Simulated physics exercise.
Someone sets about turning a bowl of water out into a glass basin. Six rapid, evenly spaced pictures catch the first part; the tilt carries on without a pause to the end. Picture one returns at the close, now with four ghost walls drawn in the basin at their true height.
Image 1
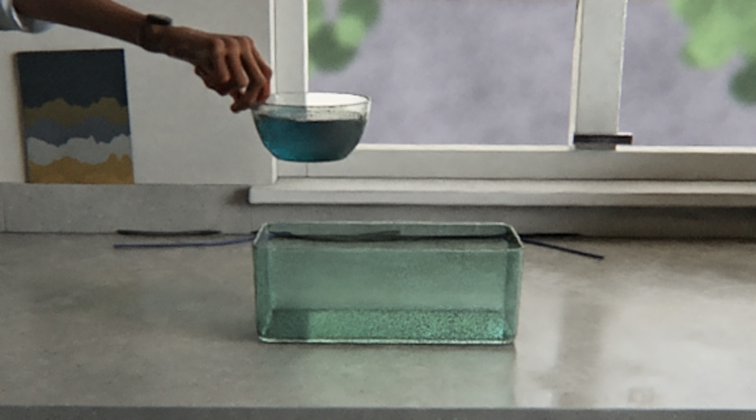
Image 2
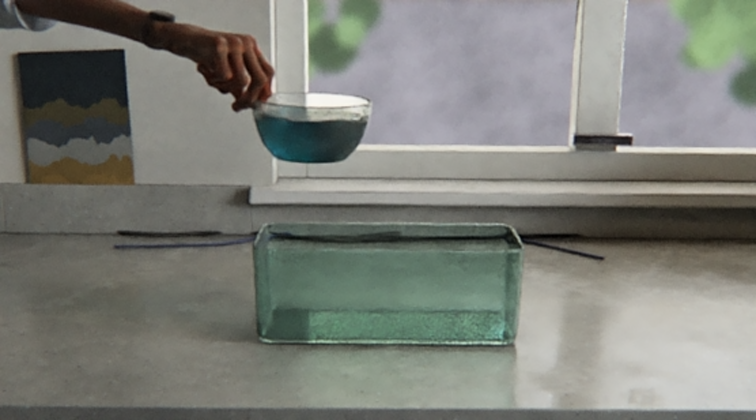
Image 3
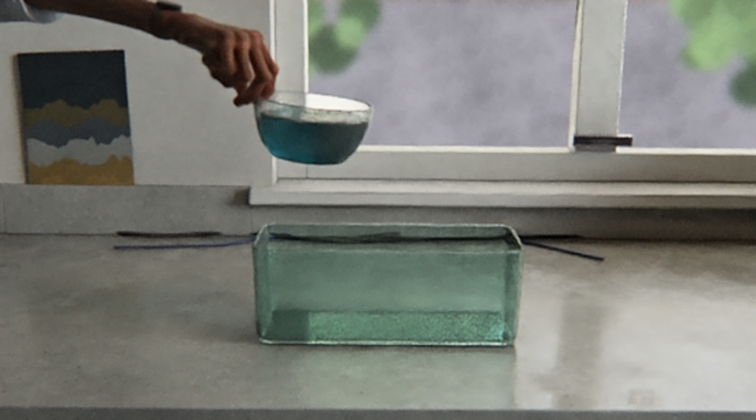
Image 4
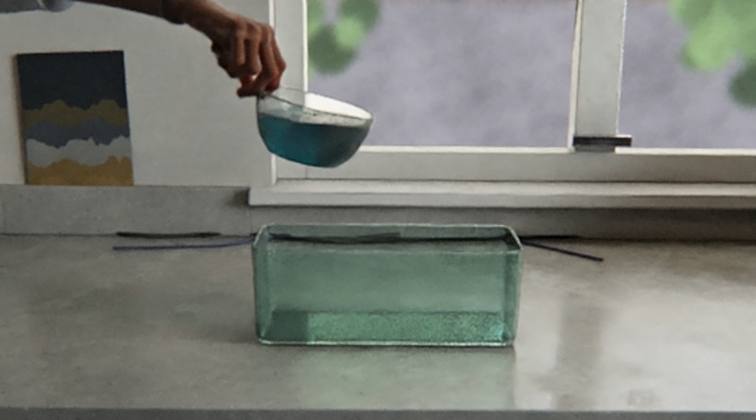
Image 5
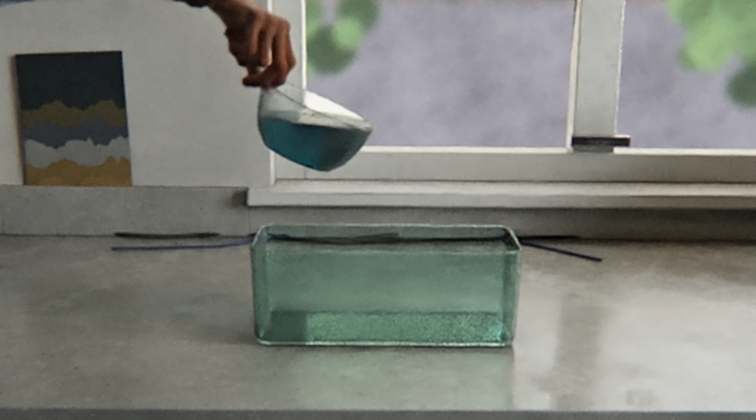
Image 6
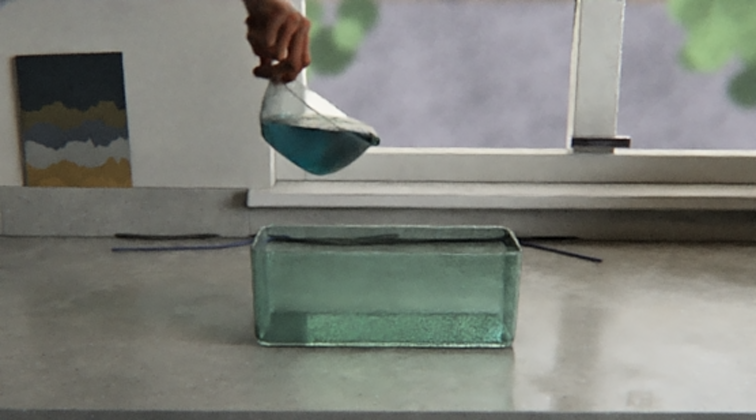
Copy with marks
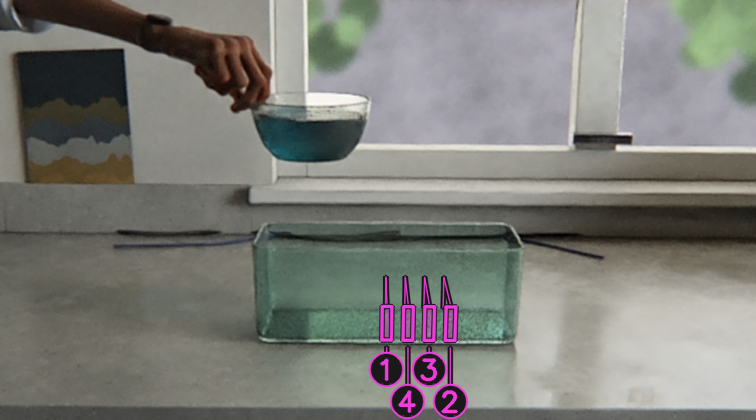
A hand tilting a glass bowl of blue water to the right above a rectangular glass basin, the water reaching the lip.
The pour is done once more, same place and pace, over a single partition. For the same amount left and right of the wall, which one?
4.
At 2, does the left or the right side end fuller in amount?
More ends on the left.
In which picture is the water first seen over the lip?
In picture 6.
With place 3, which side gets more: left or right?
More ends on the left.
In magenta, 1 at (386, 347); 2 at (450, 347); 3 at (429, 347); 4 at (407, 347).
For place 1, about 18 % ends left of the wall and 80 % right of it.
For place 2, about 89 % ends left of the wall and 9 % right of it.
For place 3, about 77 % ends left of the wall and 19 % right of it; 4 % is lost outside.
For place 4, about 48 % ends left of the wall and 52 % right of it.
